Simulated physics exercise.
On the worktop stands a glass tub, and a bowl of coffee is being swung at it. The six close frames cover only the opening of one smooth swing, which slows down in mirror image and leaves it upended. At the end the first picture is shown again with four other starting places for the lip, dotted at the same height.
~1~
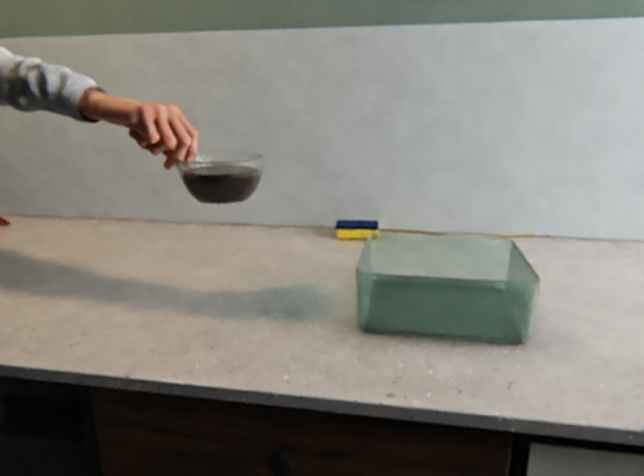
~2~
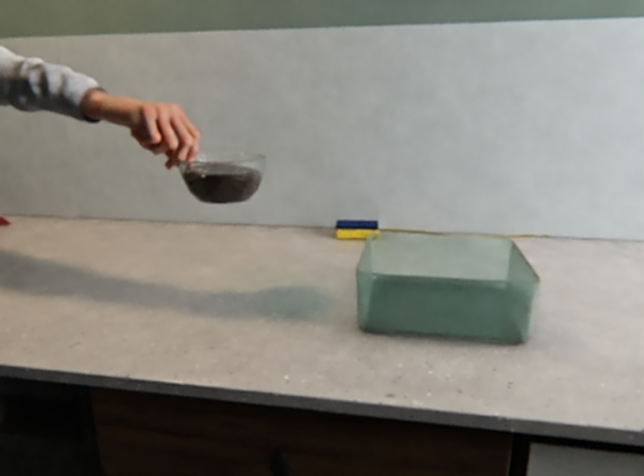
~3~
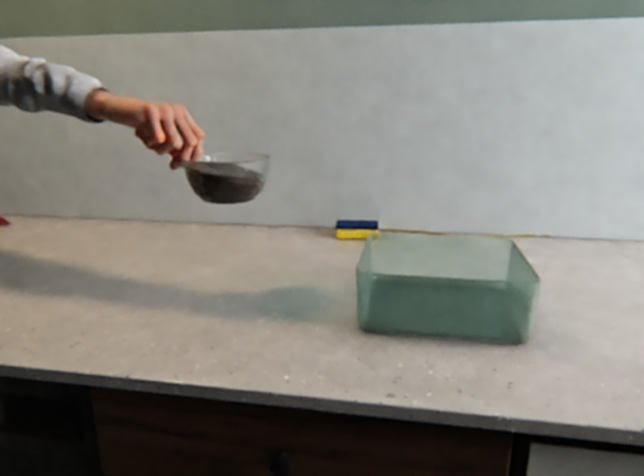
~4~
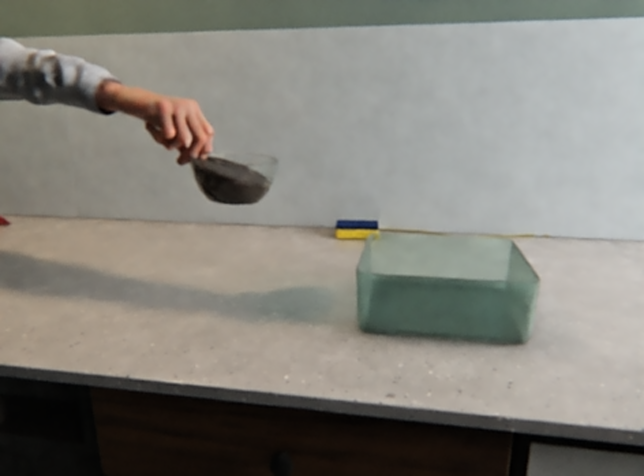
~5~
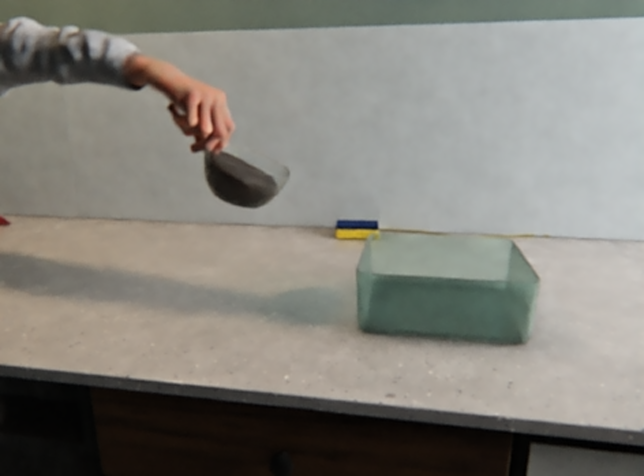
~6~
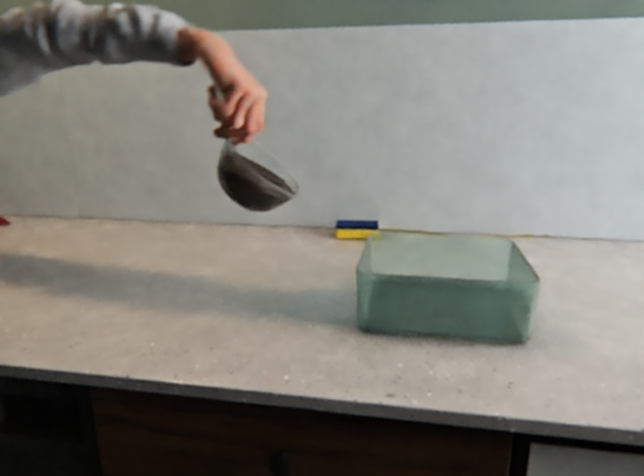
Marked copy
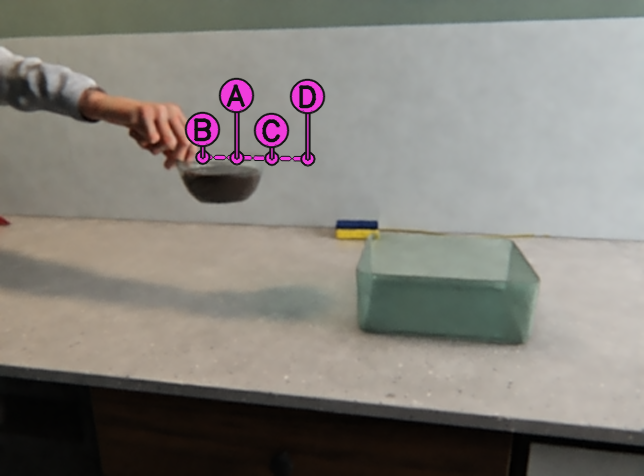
The clip opens with a hand holding a clear bowl of dark coffee upright, left of a glass tub on a worktop, barely moving. The hand shifts slightly right and starts tilting the bowl, then the arm rises and the bowl tips steeply toward the tub, the coffee still inside it.
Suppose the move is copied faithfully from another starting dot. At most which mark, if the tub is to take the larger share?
Take D.
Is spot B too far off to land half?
Yes, that goes wrong.
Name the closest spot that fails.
Here it is spot C.
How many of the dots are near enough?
One of the four.
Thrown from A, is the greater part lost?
Yes, it does.
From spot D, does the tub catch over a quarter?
Yes, it does.
In magenta, A at (236, 157); B at (202, 157); C at (271, 158); D at (307, 158).
With A, about 0 % lands in the tub, 100 % falls short.
With B, about 0 % lands in the tub, 100 % falls short.
With C, about 6 % lands in the tub, 91 % falls short and 3 % goes beside or beyond.
With D, about 82 % lands in the tub, 4 % falls short and 15 % goes beside or beyond.
